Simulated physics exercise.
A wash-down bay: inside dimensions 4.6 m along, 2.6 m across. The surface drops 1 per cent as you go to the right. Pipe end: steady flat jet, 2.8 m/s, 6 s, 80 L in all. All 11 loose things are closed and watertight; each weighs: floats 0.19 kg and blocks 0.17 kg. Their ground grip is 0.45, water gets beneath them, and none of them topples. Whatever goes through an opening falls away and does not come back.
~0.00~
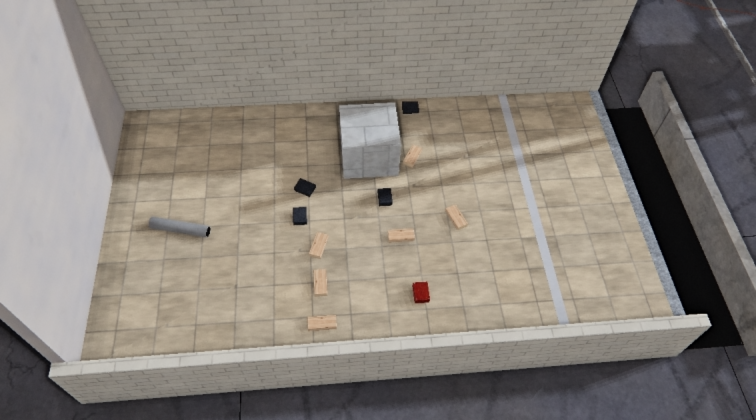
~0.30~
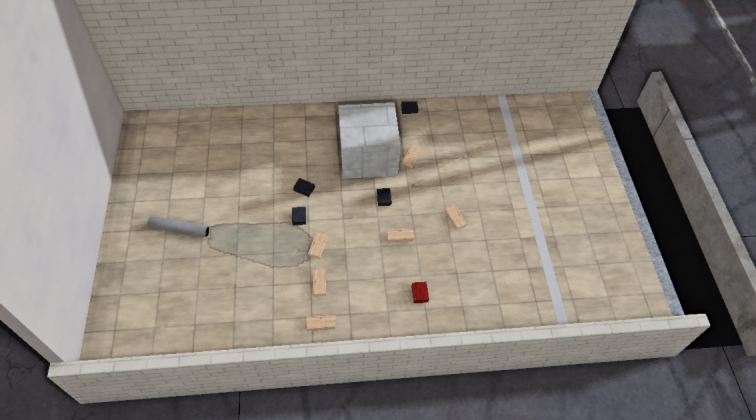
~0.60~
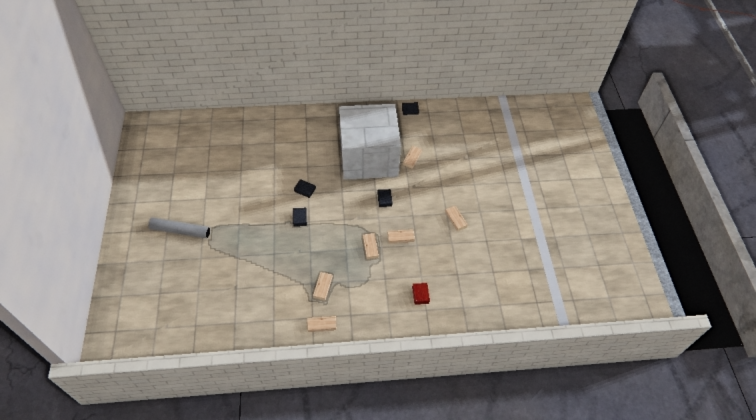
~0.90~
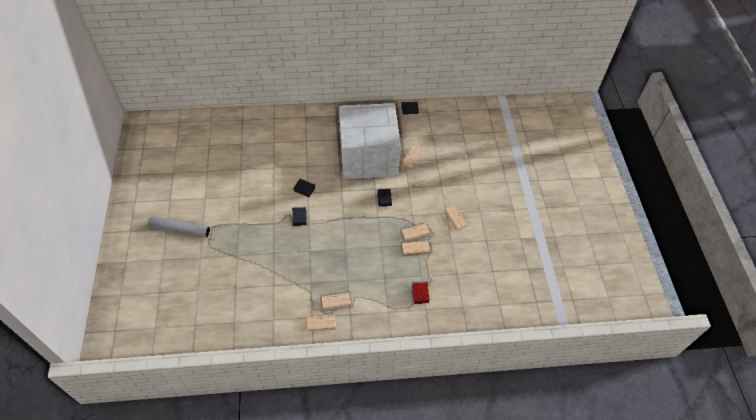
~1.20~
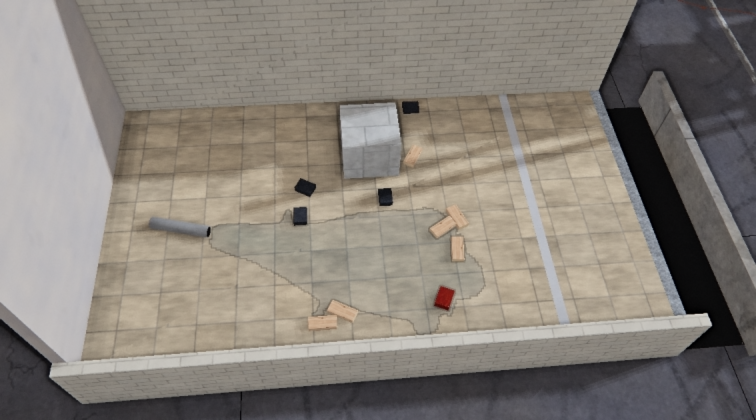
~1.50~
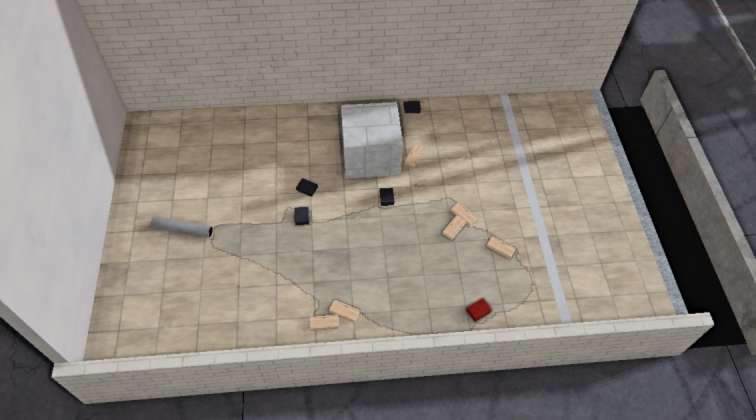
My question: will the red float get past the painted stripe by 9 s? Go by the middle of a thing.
Note: Red float goes beyond it.
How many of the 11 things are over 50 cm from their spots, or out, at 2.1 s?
Count then: 3.
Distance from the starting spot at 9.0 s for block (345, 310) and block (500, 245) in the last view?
So the first one has shifted 30 cm and the other is washed out.
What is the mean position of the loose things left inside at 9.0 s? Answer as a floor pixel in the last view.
Mean position approx. (377, 207).
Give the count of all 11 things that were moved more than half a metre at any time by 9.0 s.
The number is 4.
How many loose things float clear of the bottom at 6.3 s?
That would be 0 of them.
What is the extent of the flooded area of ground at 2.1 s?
Around 2.5 m2 of it.
After 2.1 s the red float is near (533, 328), 0.9 m from its start, aground; 1 of 11 are over the mark; 1 afloat.
After 4.0 s the red float has gone out; 3 of 11 are over the mark; 0 afloat.
After 6.3 s the red float has gone out; 3 of 11 are over the mark; 0 afloat.
After 9.0 s the red float has gone out; 3 of 11 are over the mark; 0 afloat.
